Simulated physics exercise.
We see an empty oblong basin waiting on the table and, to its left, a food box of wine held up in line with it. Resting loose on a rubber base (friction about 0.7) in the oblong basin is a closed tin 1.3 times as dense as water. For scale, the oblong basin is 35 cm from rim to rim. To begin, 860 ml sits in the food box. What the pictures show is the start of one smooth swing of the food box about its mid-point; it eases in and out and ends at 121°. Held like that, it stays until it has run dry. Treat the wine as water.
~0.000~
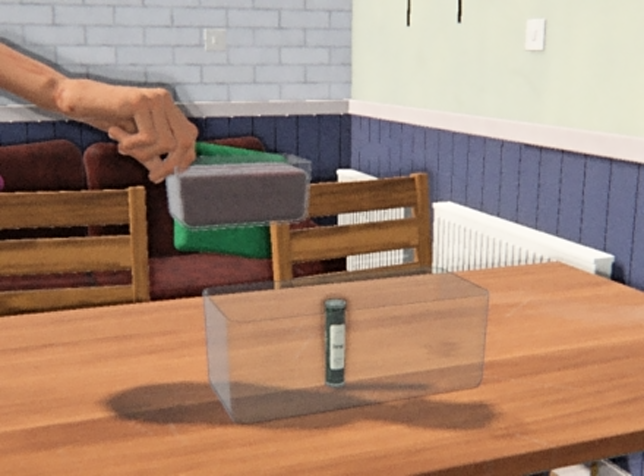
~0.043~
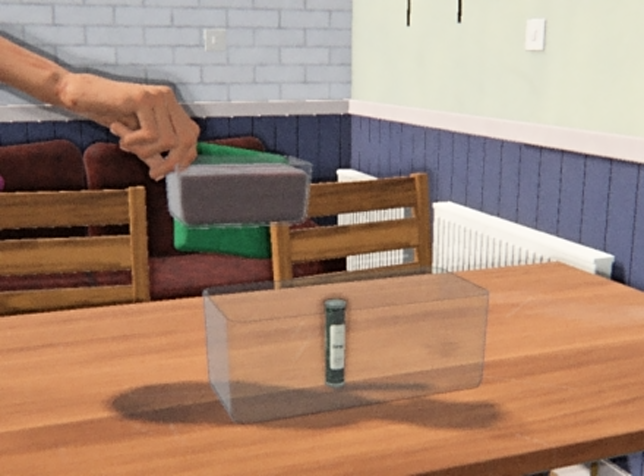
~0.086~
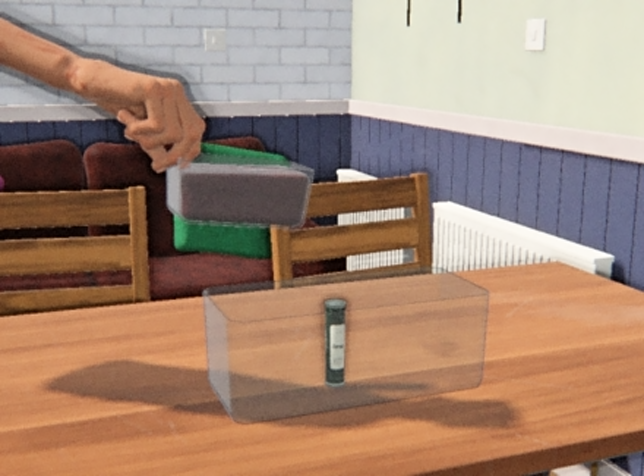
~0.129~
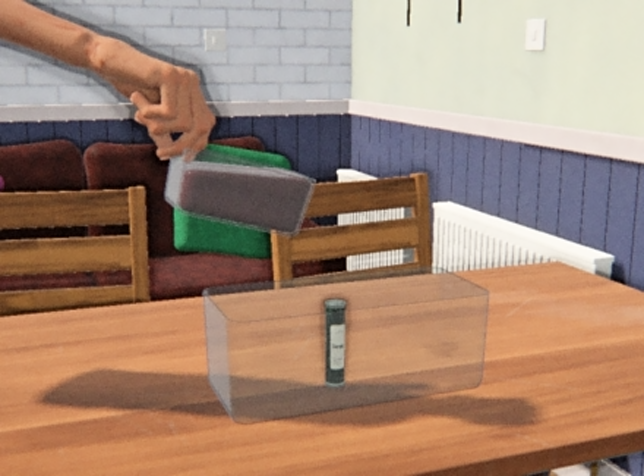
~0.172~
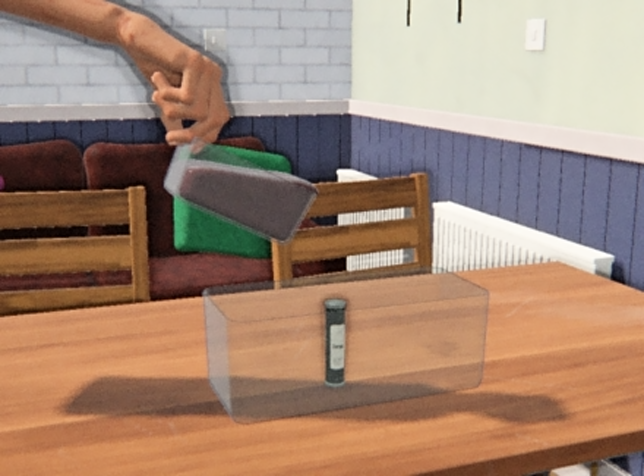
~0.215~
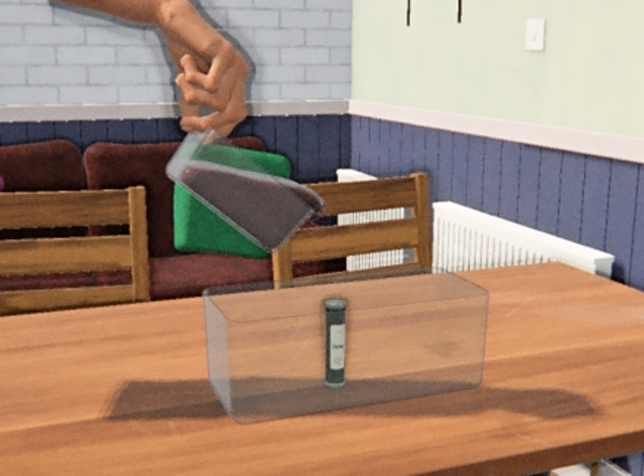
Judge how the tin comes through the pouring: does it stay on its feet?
It tips over.
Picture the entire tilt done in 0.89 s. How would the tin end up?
Outcome - the tin stays erect.
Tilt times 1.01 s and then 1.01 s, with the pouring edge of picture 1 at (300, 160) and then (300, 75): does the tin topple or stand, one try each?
Trial 1 - tin stays standing; trial 2 - tin stays standing.
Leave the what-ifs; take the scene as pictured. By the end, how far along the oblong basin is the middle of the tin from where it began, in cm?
Shift of tin centre: Approx. 8.0 cm.
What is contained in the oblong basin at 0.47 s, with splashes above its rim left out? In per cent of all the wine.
About 68%.
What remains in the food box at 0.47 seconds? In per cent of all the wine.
Around 8 in a hundred.
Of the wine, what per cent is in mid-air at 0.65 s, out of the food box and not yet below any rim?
3 per cent or so.
After 0.47 s the tilt is 114° and 8 per cent is still to pour; the tin stands where it began.
After 0.65 s the tilt is 121° and 0 per cent is still to pour; the tin leans 8°.
After 0.84 s the tilt is 121° and 0 per cent is still to pour; the tin leans 41°.
After 1.05 s the tilt is 121° and 0 per cent is still to pour; the tin lies on its side.
In the end the tin lies on its side.
